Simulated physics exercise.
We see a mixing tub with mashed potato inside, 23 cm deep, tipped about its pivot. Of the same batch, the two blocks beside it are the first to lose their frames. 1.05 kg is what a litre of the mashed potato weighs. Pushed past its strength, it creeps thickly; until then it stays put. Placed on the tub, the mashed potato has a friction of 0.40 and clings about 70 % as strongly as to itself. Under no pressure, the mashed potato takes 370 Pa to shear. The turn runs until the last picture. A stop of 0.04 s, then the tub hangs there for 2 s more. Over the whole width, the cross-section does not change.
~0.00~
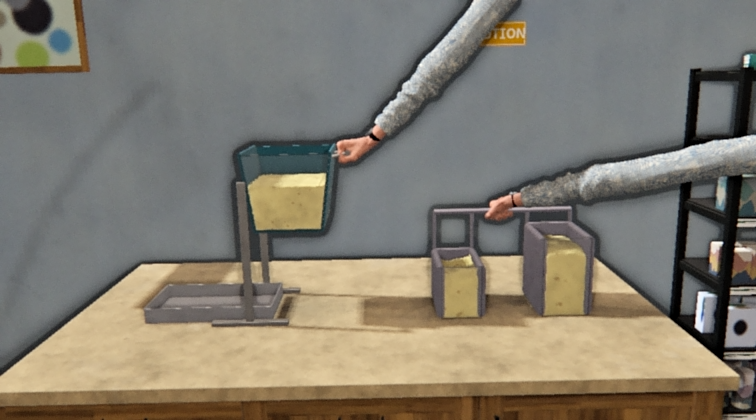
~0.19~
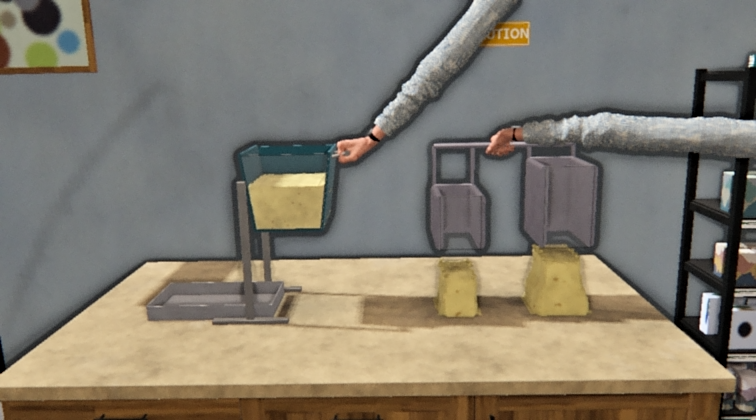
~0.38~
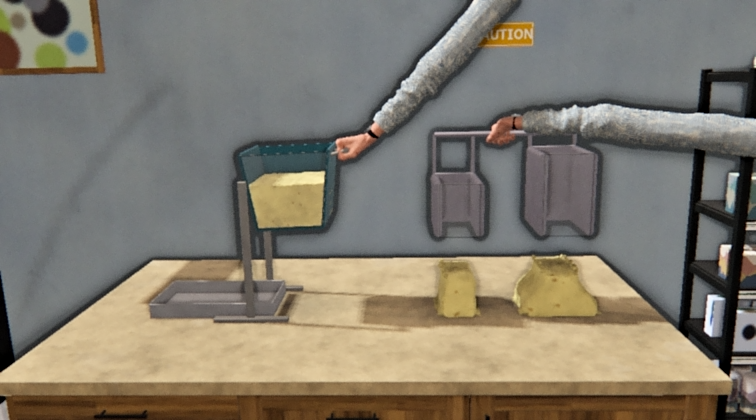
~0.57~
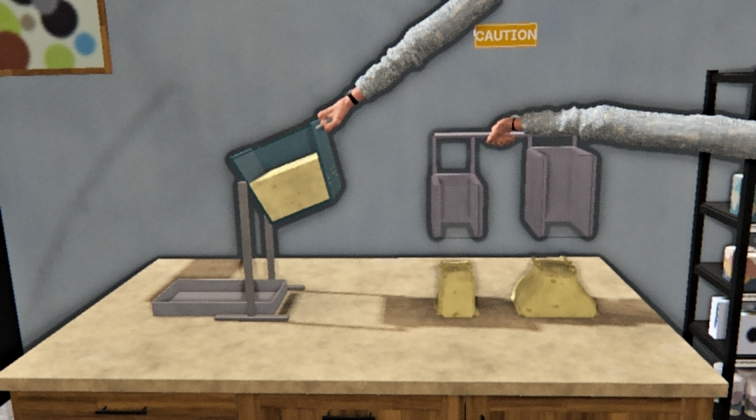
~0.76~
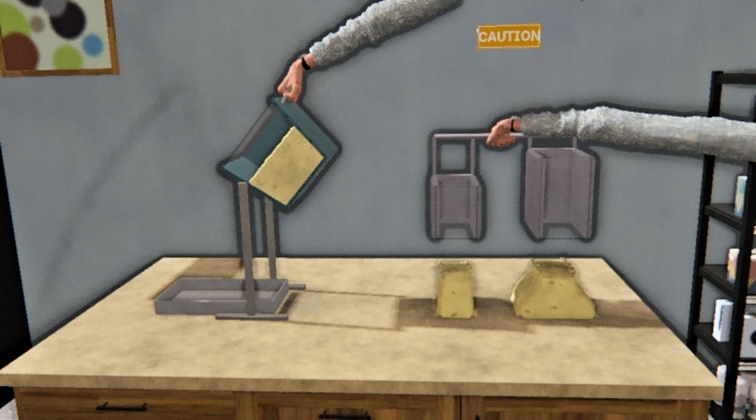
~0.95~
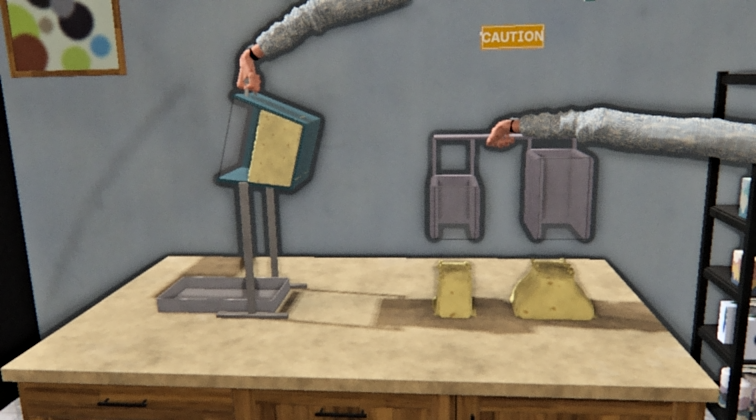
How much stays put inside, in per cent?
100 %.
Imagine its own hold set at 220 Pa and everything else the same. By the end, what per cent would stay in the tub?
80 %.
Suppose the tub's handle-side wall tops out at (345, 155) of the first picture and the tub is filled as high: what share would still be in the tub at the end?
I'd put it at close to 85 per cent.
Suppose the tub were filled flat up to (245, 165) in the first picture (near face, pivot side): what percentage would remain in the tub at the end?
About 75 %.
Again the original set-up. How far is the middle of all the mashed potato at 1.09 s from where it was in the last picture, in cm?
The shift is near 3 cm.
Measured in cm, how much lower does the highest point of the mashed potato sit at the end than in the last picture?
6 cm or so.
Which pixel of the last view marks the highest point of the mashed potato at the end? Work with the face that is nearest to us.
(246, 133).
After 1.09 s, the tub is at 75 degrees and holds 100 %.
After 1.26 s, the tub is at 75 degrees and holds 100 %.
After 1.43 s, the tub is at 75 degrees and holds 100 %.
After 1.60 s, the tub is at 75 degrees and holds 100 %.
After 2.95 s, the tub is at 75 degrees and holds 100 %.
